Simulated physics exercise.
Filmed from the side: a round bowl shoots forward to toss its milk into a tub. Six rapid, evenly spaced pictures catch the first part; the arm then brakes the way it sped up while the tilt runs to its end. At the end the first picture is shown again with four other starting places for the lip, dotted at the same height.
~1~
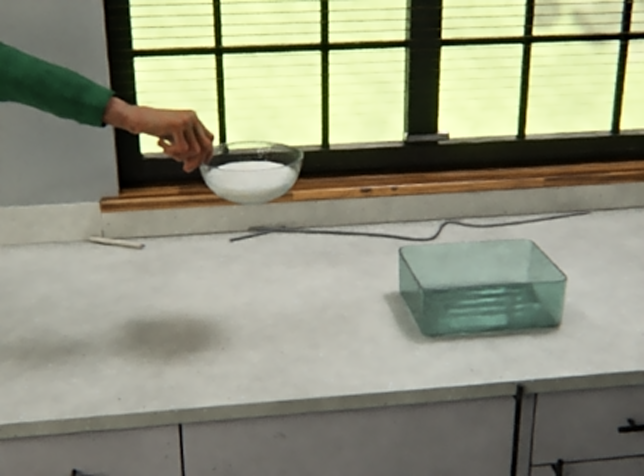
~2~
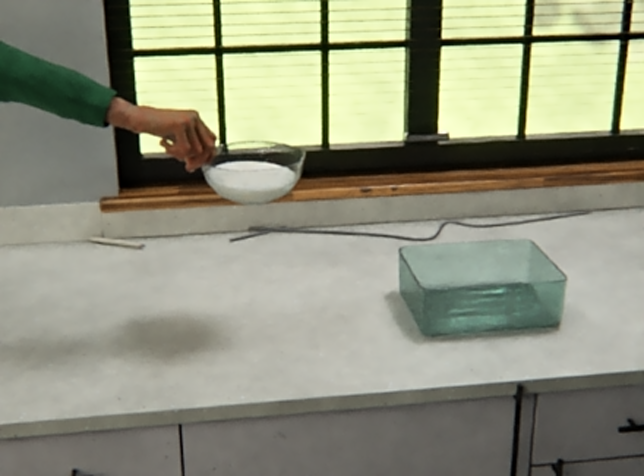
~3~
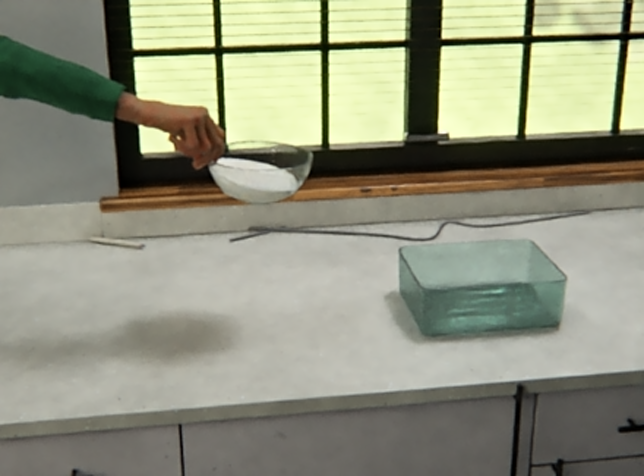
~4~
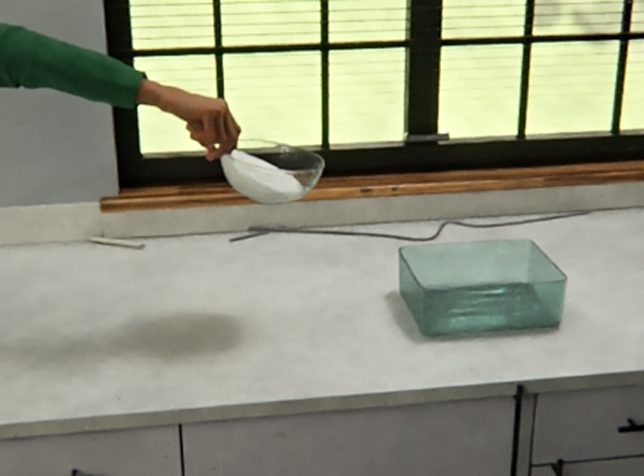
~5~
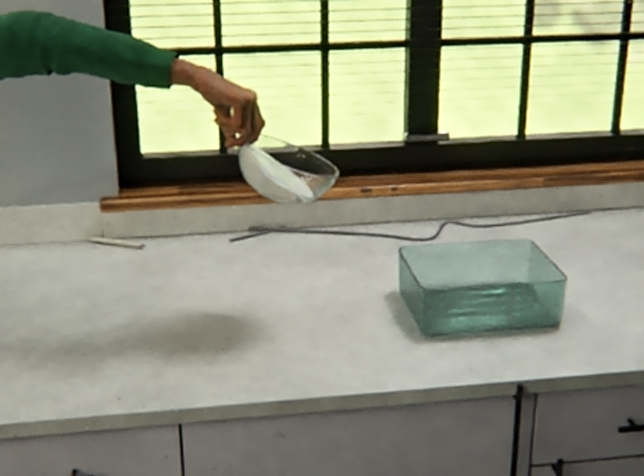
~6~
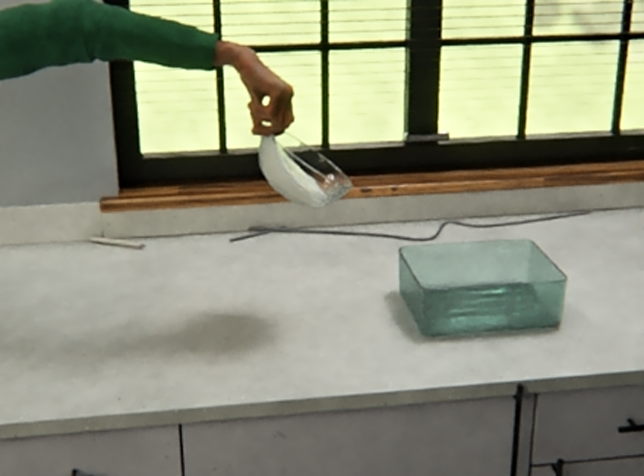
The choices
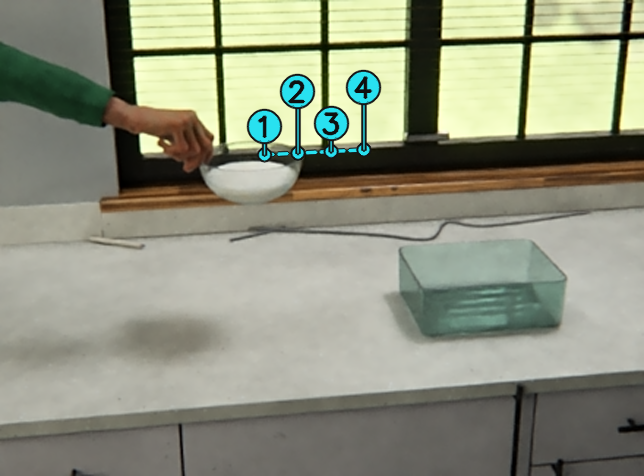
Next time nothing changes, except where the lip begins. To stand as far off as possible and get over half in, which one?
1 is the one.
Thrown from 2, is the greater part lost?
No, not at all.
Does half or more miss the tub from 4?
No, that is safe.
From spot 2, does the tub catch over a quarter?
Yes.
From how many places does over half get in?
All of them.
On the marked copy, 1 at (264, 154); 2 at (297, 153); 3 at (331, 151); 4 at (363, 149).
Choosing 1, about 63 % lands in the tub, 23 % falls short and 15 % goes beside or beyond.
Choosing 2, about 70 % lands in the tub, 7 % falls short and 23 % goes beside or beyond.
Choosing 3, about 79 % lands in the tub, 13 % falls short and 8 % goes beside or beyond.
Choosing 4, about 84 % lands in the tub, 11 % falls short and 5 % goes beside or beyond.
